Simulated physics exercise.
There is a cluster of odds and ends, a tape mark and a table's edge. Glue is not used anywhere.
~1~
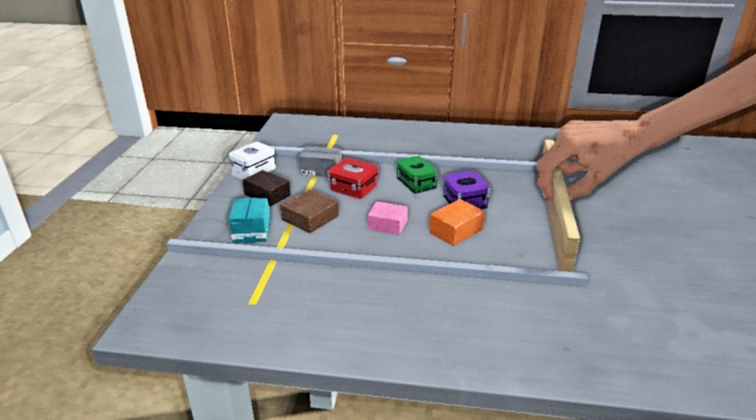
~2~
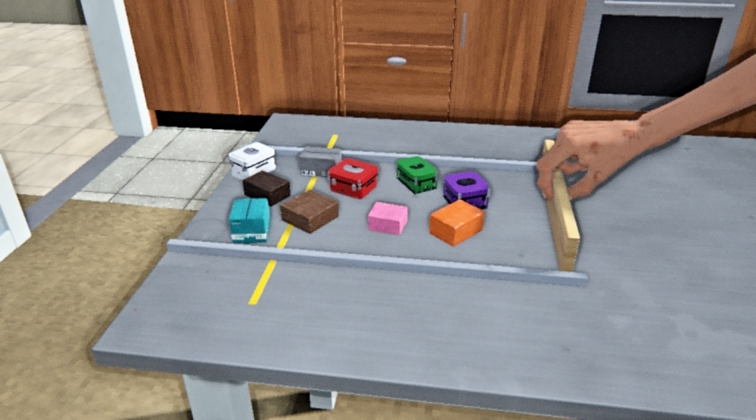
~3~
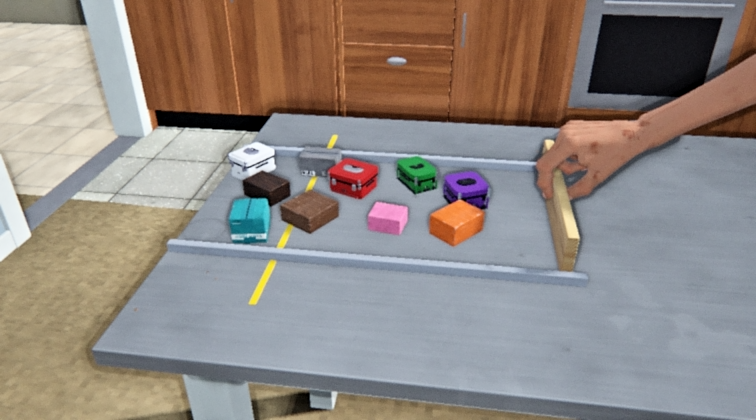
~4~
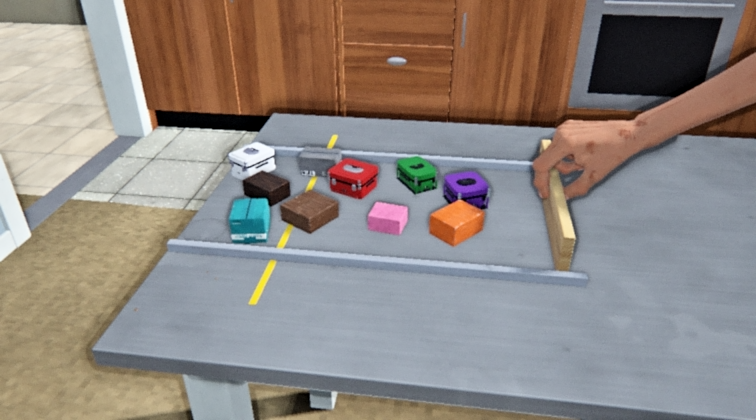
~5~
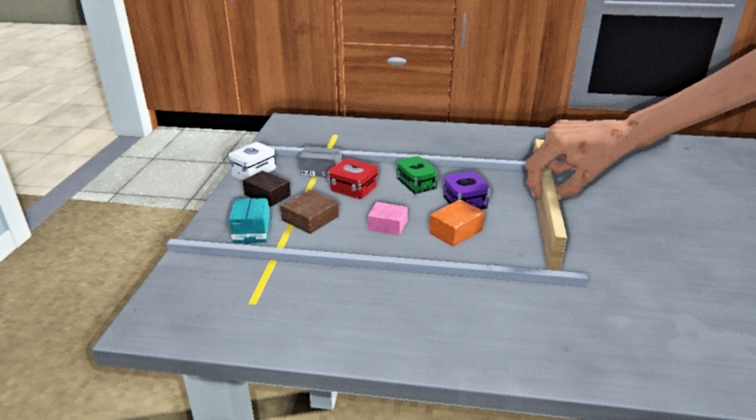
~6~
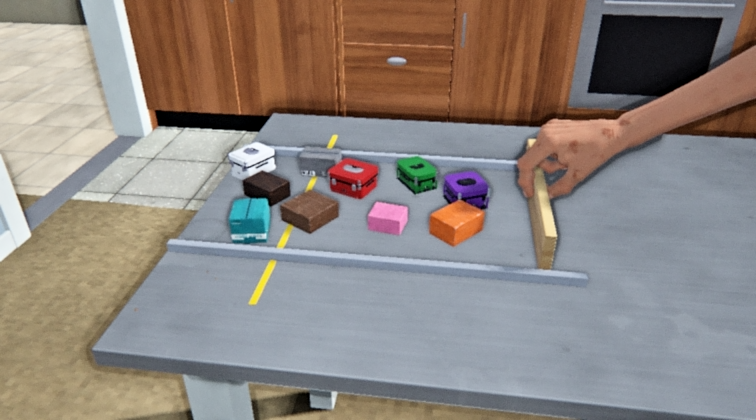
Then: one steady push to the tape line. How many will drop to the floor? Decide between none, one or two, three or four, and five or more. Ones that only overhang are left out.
Nothing slips off.
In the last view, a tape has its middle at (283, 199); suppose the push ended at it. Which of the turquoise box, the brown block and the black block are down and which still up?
The turquoise box is still there; as for the brown block, it is no longer there; and the black block is no longer there.
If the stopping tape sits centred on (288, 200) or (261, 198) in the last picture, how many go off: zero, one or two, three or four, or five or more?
The first spot gives either one or two, the second gives 3 or 4.
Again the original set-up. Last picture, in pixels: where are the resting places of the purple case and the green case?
Going in order: First (292, 180), then (306, 162).
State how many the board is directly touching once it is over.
Number in contact with it: 3.
Soon after, none off yet; white case at rest near (253, 162); black block at rest near (267, 188); turquoise box at rest near (250, 221).
At rest, the number that fall off is zero.
